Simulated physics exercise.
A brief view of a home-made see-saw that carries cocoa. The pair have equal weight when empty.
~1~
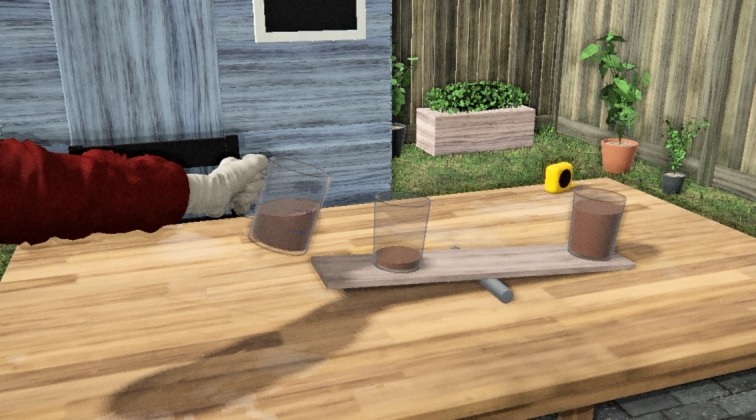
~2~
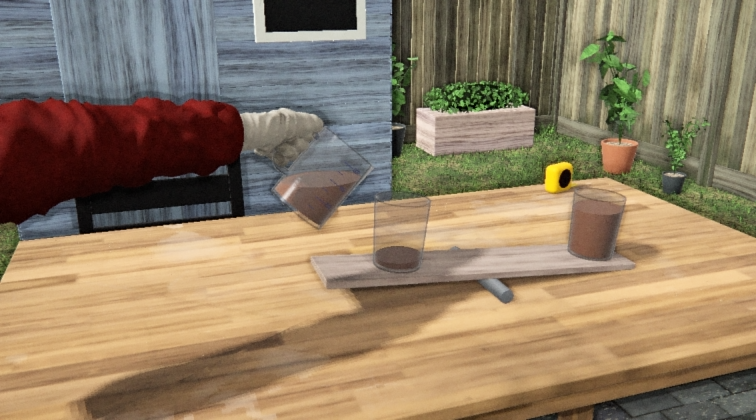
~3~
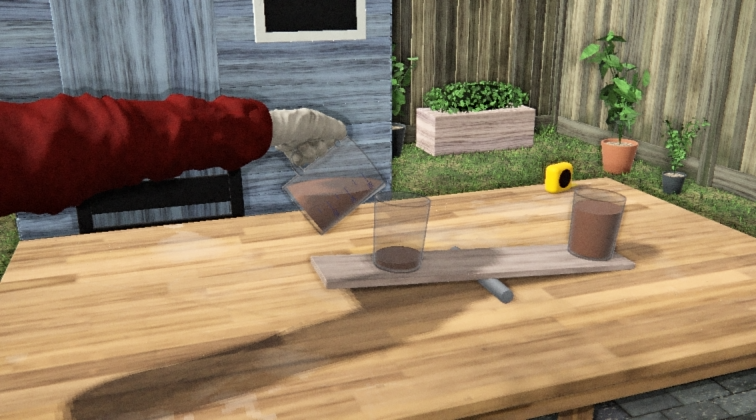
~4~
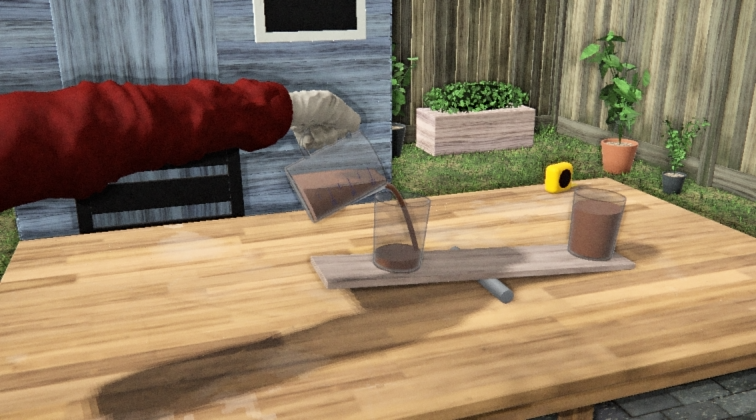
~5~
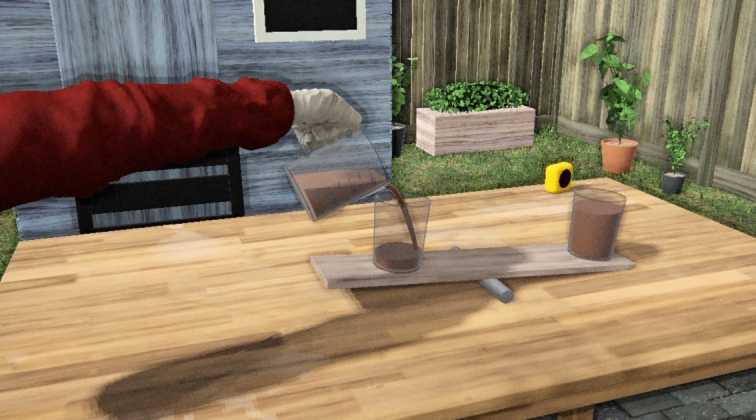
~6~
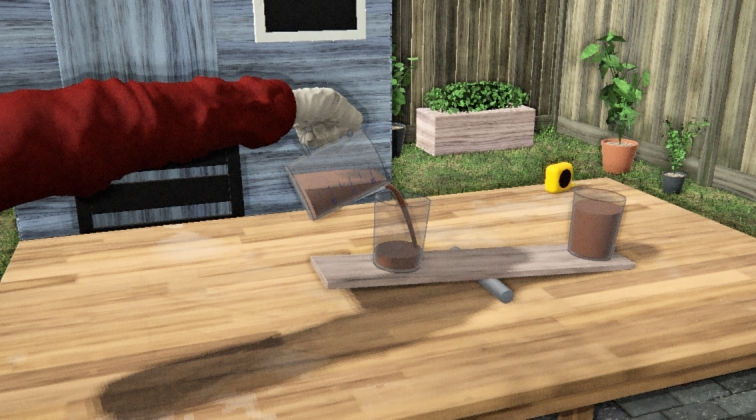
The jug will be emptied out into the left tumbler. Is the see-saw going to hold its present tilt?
Yes, it keeps its tilt.
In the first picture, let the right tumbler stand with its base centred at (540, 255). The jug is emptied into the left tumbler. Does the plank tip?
Given that, it topples over.
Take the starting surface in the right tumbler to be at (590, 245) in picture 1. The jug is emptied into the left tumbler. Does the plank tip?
In that case: Tips over.
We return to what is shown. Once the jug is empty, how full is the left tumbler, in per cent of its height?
I'd guess some 75 per cent.
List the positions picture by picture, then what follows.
In the first frame, a hand has the jug; jug (290, 204) about half full; left tumbler (400, 230) nearly empty, raised; right tumbler (595, 222) about three quarters full, on the low side.
In the second frame, the jug is tipped; round bar (504, 295); left tumbler nearly empty, surface at (398, 255).
In the third frame, the jug is tipped; jug (336, 184) tipped 55° with all of its load; left tumbler (400, 230) nearly empty.
In the fourth frame, the stream is running; round bar (504, 295); left tumbler nearly empty, surface at (398, 253); right tumbler about three quarters full, surface at (598, 208).
In the fifth frame, the stream is running; jug (338, 175) tipped 70° with nearly all of its load; left tumbler (400, 230) nearly empty.
In the sixth frame, the stream is running; round bar (504, 295); left tumbler about a quarter full, surface at (398, 250); right tumbler about three quarters full, surface at (598, 208).
Shortly, the left tumbler is about half full; the plank leans as before.
Then, the left tumbler is about two thirds full; the plank leans as before.
At the finish, the left tumbler is about three quarters full; the plank leans as before.
